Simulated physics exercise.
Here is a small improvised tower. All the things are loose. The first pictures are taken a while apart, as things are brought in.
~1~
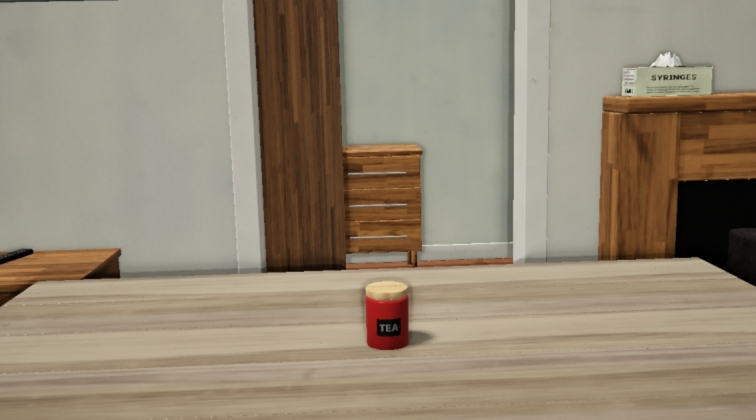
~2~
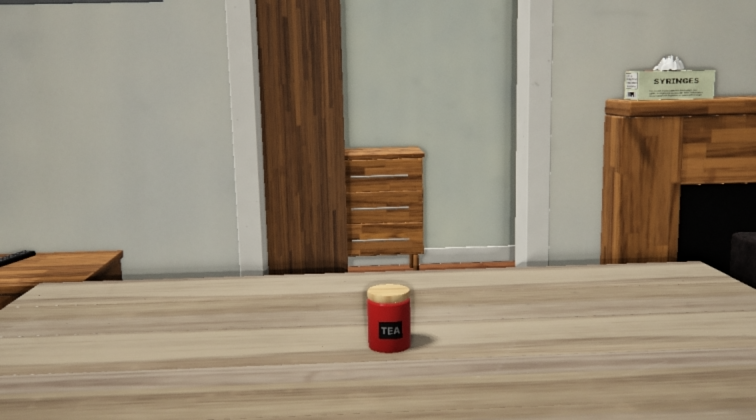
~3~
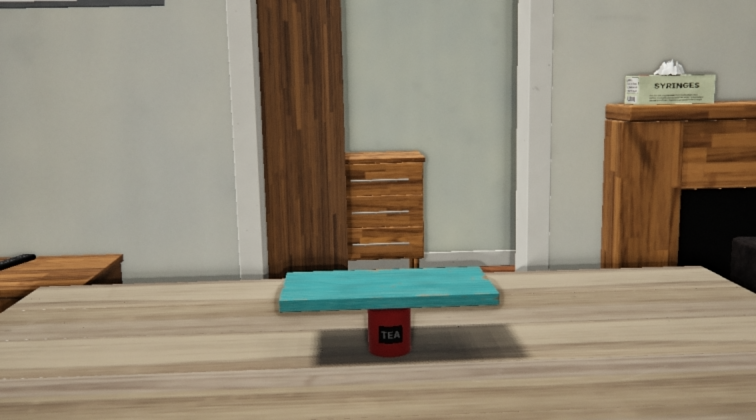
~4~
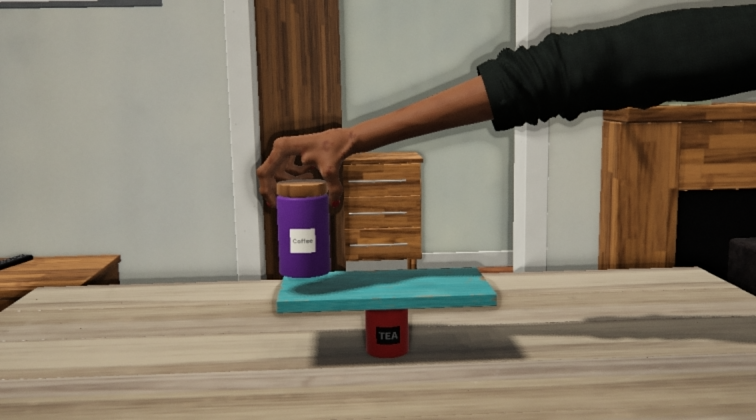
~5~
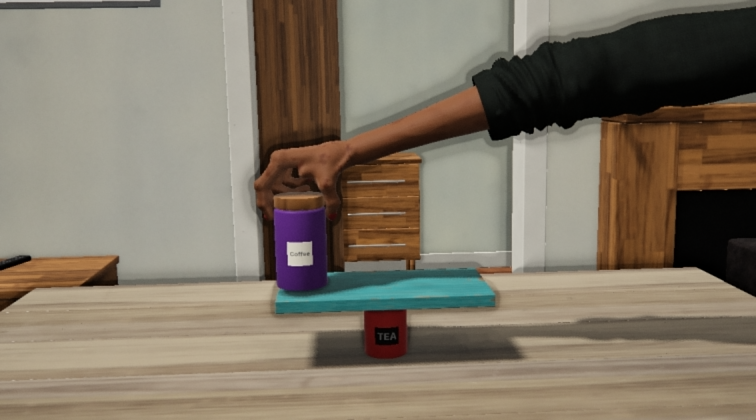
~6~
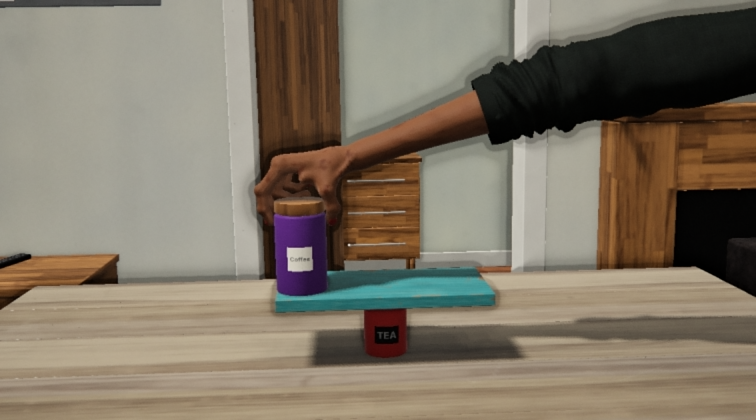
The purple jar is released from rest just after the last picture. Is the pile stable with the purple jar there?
In the end the stack gives way.
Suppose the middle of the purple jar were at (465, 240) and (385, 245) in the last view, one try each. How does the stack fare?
In the first case it loses its balance; in the second case it stays up.
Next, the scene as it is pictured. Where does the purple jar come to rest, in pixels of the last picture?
Near (235, 314).
Then, 0.30 s past the last view, purple jar now fallen; turquoise board rocked 37° from its first pose.
Then, 0.50 s past the last view, turquoise board rocked 37° from its first pose.
Then, 1.30 s past the last view, turquoise board rocked 10° from its first pose.
Finally, fallen, purple jar; the other 2 still in place. Final places as the last picture's camera would see them, purple jar near (235, 314). The stack loses its balance.
